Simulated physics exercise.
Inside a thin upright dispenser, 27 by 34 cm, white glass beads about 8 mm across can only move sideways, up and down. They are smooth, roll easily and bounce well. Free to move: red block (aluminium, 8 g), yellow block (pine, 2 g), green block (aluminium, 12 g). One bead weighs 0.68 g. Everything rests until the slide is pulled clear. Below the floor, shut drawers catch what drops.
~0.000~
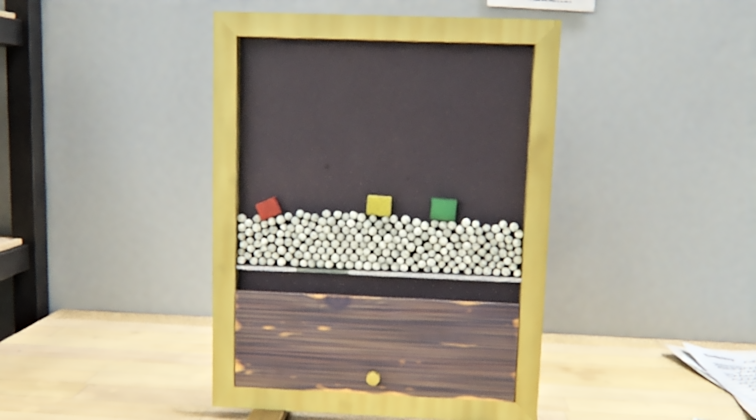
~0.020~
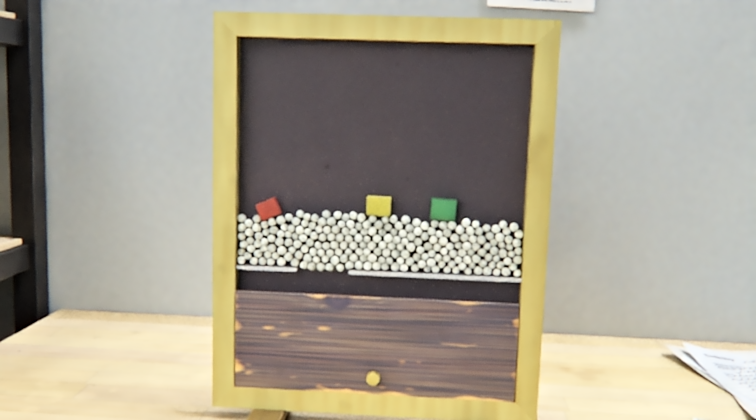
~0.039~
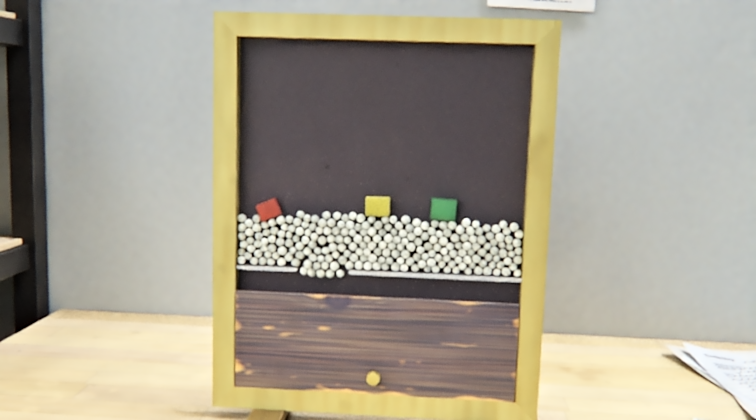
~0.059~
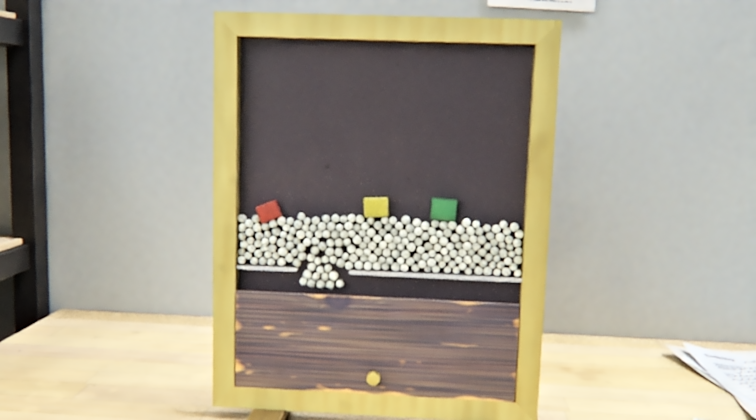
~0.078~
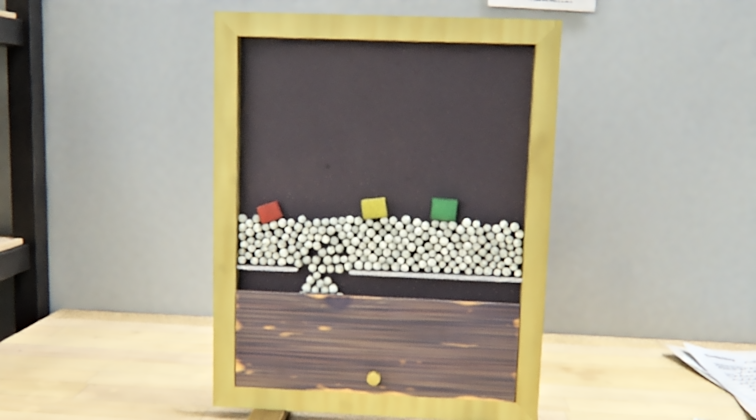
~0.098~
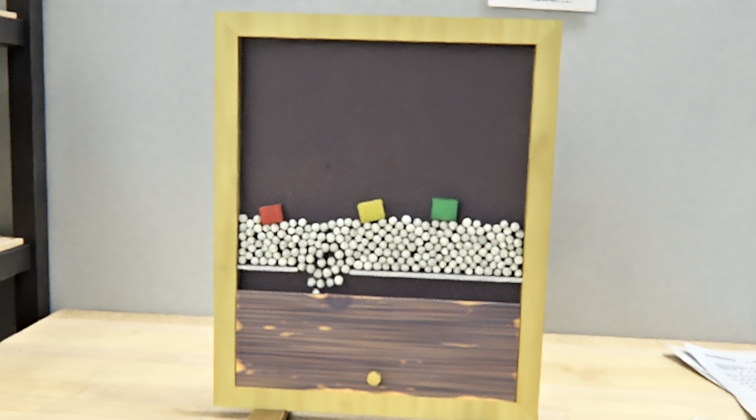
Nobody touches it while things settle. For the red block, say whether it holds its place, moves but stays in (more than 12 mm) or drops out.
Red block drops out.
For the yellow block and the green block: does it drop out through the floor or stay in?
Yellow block out, green block out.
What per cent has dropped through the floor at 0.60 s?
Some 45 per cent.
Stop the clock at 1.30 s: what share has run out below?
Roughly 65 per cent.
After 0.25 s, 30 % are out; red block moved 3.1 cm tilted 16°; yellow block moved 6.0 cm tilted 54°; green block moved 0.3 cm.
After 0.60 s, 45 % are out; red block below the floor; yellow block below the floor; green block moved 3.4 cm tilted 7°.
After 1.30 s, 65 % are out; red block below the floor; yellow block below the floor; green block below the floor.
At rest by 1.8 s, 65 % are out; red block below the floor; yellow block below the floor; green block below the floor.
